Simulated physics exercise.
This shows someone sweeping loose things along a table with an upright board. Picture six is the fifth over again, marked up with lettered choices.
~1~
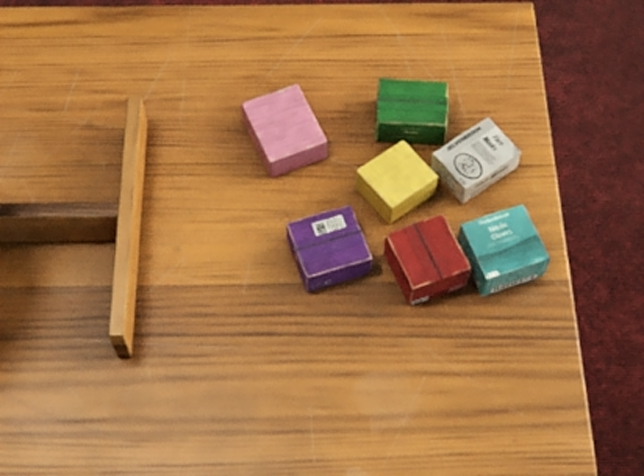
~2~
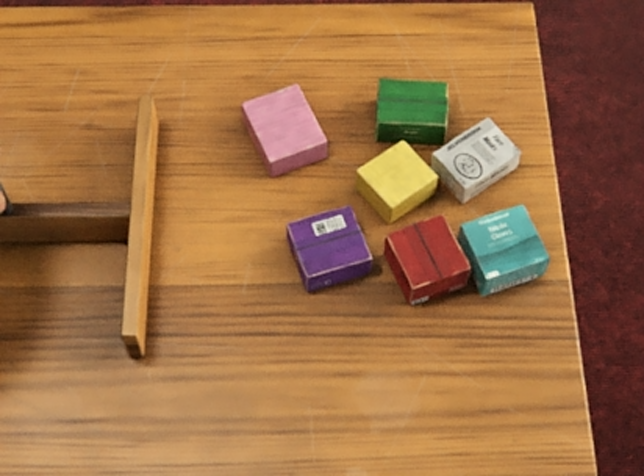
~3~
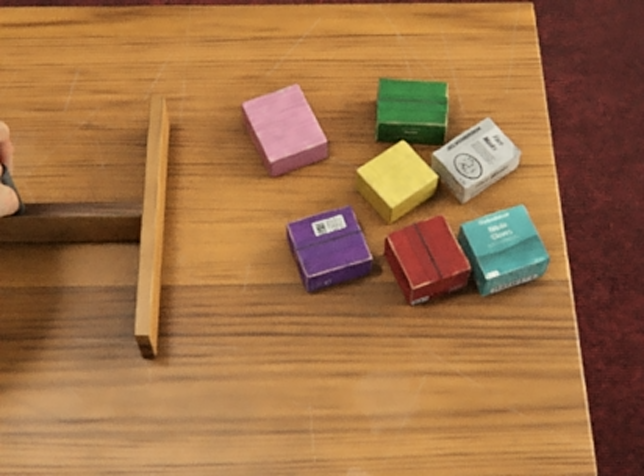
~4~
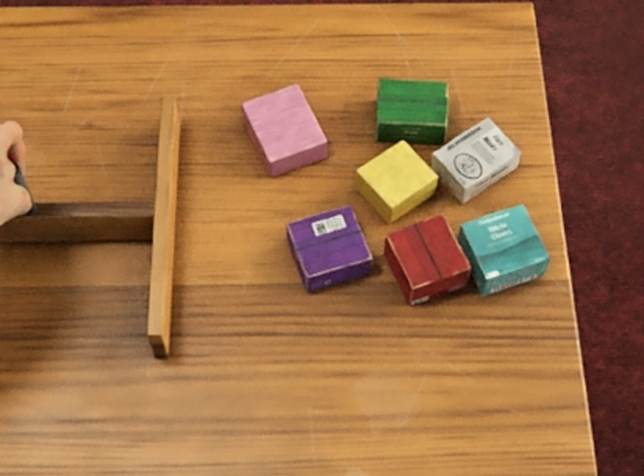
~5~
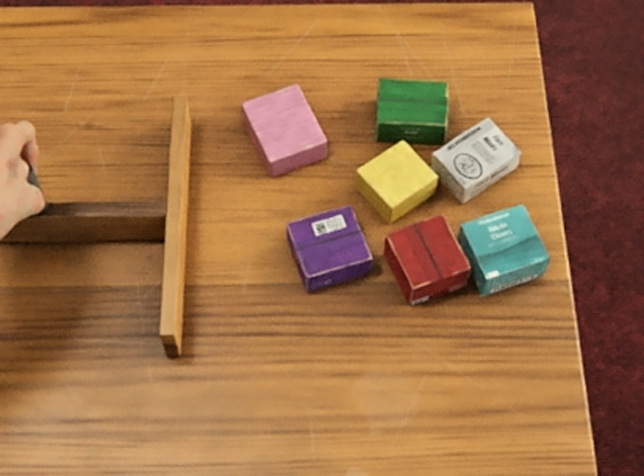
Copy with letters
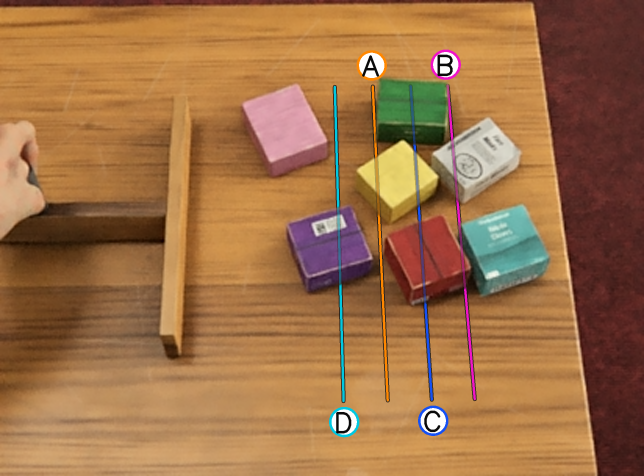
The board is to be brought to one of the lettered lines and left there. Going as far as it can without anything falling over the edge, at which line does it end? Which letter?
The farthest safe stop is A.
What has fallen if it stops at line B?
It is the turquoise box.
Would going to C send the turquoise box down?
By then, yes.
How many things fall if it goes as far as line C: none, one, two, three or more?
In all, one.
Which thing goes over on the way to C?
The turquoise box.
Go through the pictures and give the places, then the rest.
The first frame shows turquoise box (503, 250); green box (411, 111); board (126, 208).
The second frame shows board (137, 208); red box (427, 260).
The third frame shows board (149, 208); pink block (284, 131).
The fourth frame shows board (162, 208); turquoise box (503, 250).
The fifth frame shows board (174, 208); yellow block (397, 182); red box (427, 260); white box (475, 161).
On the marked copy, A at (380, 232); B at (460, 231); C at (420, 231); D at (339, 232).
Following A. Soon after the start, board (248, 207); pink block (293, 131); turquoise box (502, 250).
Later, board (322, 206); red box (437, 262); green box (423, 111).
In the end, board (375, 205); turquoise box (551, 250); white box (485, 165); nothing has fallen.
As for the rest, B drops the turquoise box; C drops the turquoise box; D is safe but short.
